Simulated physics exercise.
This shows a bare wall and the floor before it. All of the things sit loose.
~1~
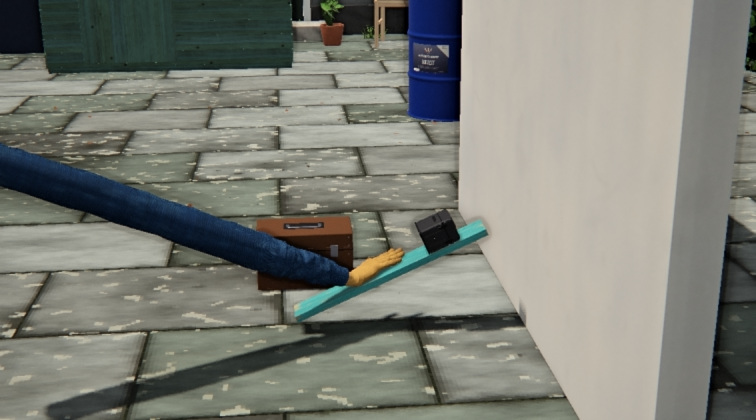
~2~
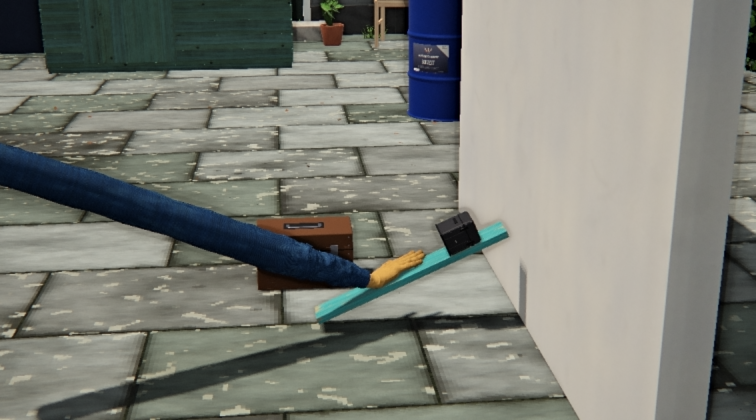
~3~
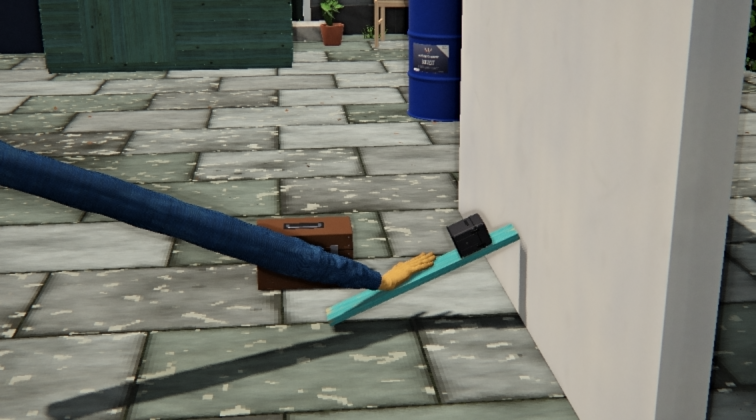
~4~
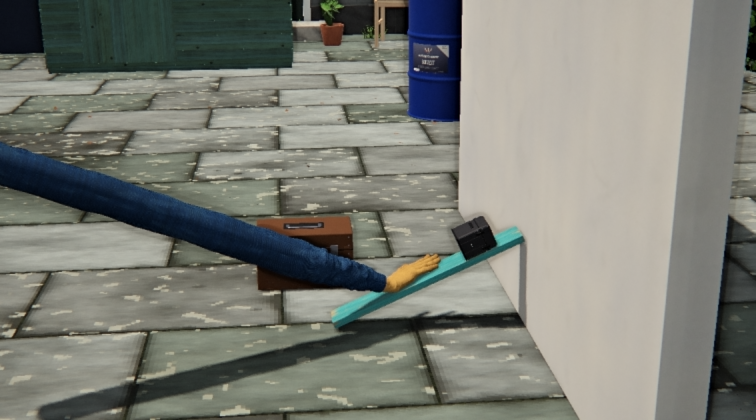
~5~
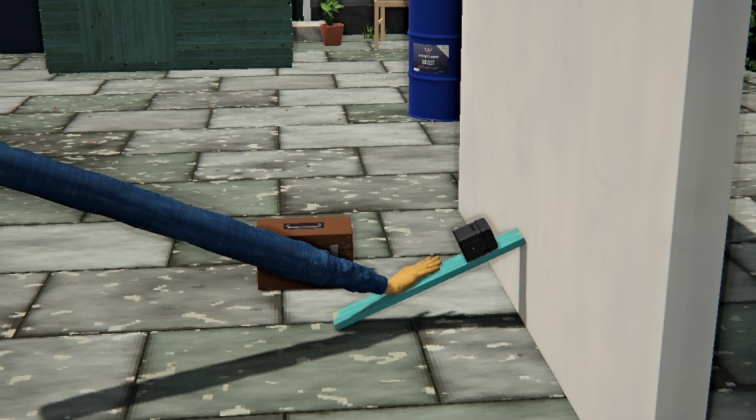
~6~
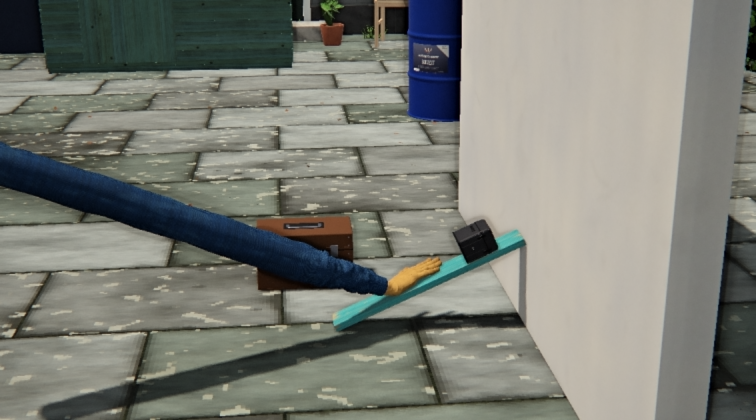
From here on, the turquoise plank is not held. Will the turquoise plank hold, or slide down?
My guess is it does not stay.
Then, 0.20 s on from there, turquoise plank 4° lower than it was left near (425, 287).
Then, 0.30 s on from there, turquoise plank 17° lower than it was left near (418, 307).
Then, 0.40 s on from there, turquoise plank 24° lower than it was left near (415, 314).
Then, 0.50 s on from there, turquoise plank 24° lower than it was left near (414, 319).
In the end, moved from the start, turquoise plank; brown toolbox unmoved. At the end, from the last picture's camera, turquoise plank near (415, 319). The plank slips out.
